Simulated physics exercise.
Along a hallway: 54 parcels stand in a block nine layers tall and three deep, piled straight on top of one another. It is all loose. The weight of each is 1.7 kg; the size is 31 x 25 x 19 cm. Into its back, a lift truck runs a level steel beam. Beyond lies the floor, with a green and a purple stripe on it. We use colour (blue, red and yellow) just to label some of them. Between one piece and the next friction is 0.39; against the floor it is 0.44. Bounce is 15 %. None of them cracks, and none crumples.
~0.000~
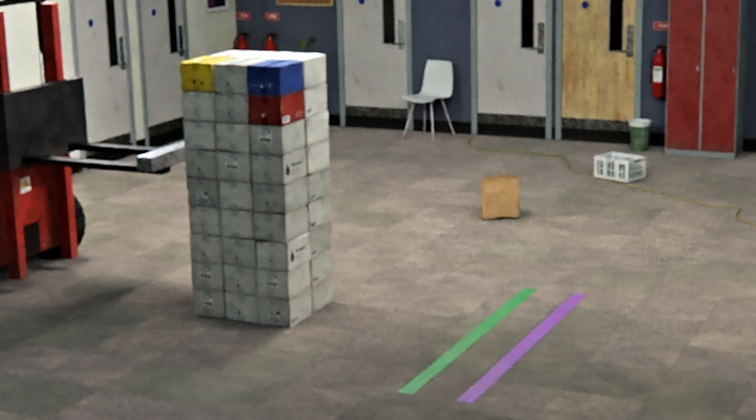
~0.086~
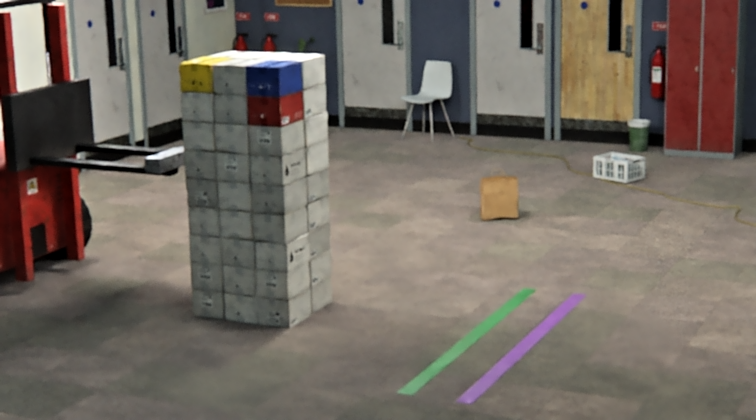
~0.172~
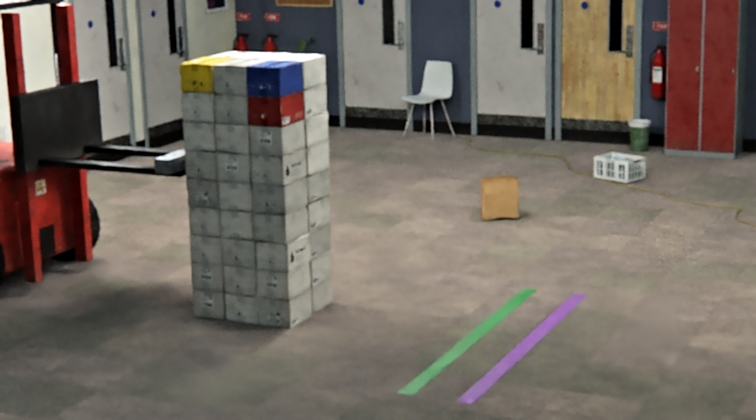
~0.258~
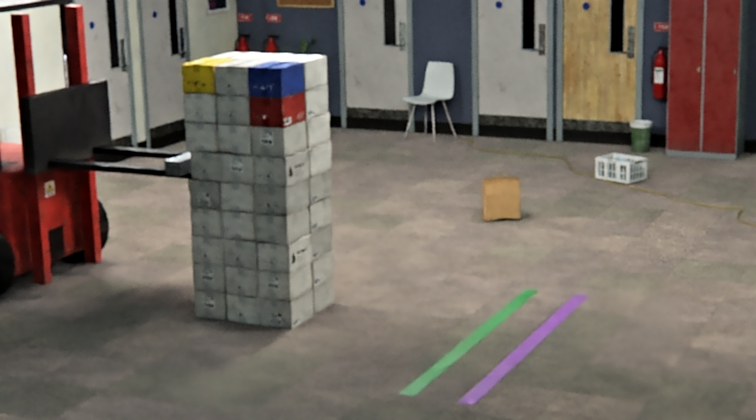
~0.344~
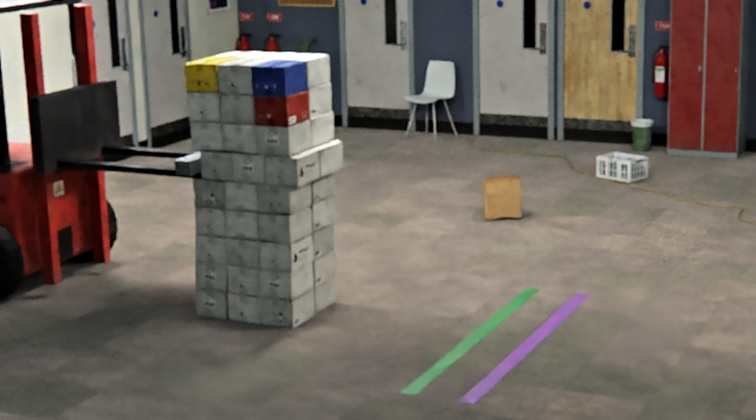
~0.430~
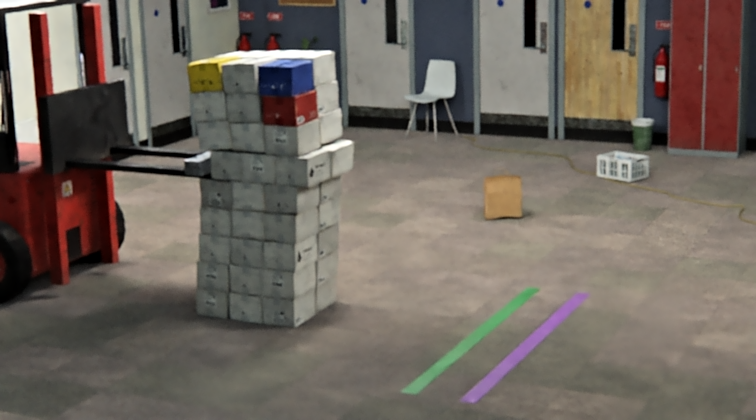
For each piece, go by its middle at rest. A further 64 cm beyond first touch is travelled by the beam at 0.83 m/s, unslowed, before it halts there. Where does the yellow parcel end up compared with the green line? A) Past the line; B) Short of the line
Short of the line.
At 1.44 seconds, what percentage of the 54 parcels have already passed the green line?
By then, 15 per cent.
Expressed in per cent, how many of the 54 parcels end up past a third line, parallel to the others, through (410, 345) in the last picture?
Roughly 35 percent.
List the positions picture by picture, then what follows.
In the first picture (we follow the side turned to the camera), beam (145, 165) 18 cm from the stack; green line, near end, (454, 353); purple line, near end, (509, 360); yellow parcel (196, 77); blue parcel (264, 81); red parcel (265, 111); no piece has moved.
The second picture shows beam (153, 166) 11 cm from the stack; yellow parcel (195, 78).
The third picture shows beam (163, 167) 40 mm from the stack; yellow parcel (196, 78).
The fourth picture shows beam (174, 169) 32 mm in; yellow parcel (198, 79); 4 stirred so far.
The fifth picture shows beam (184, 168) 10 cm in; yellow parcel (201, 78) displaced 16 mm; red parcel (271, 112) displaced 25 mm; 28 stirred so far.
The sixth picture shows beam (193, 169) 17 cm in; green line, near end, (457, 353); purple line, near end, (512, 360); yellow parcel (204, 77) tipped 6°; red parcel (279, 111) displaced 8 cm; blue parcel (275, 81) displaced 6 cm; 42 stirred so far.
Around 0.62 s, none of the 54 parcels past the green line, 51 disturbed; yellow parcel tipped 19°; red parcel displaced 26 cm.
Around 1.00 s, none of the 54 parcels past the green line, 53 disturbed; yellow parcel on its side; blue parcel tipped 19°, 9 cm lower.
Around 1.44 s, 7 of the 54 parcels past the green line; yellow parcel upside down; blue parcel tipped 55°, 81 cm lower.
Around 2.12 s, 15 of the 54 parcels past the green line; yellow parcel 1.55 m lower; red parcel upside down.
Finally (3.7 s), 15 of the 54 parcels past the green line; yellow parcel 1.55 m lower; red parcel upside down; blue parcel on its side. Seen by the last camera, middles, yellow parcel near (109, 283), red parcel near (663, 360).
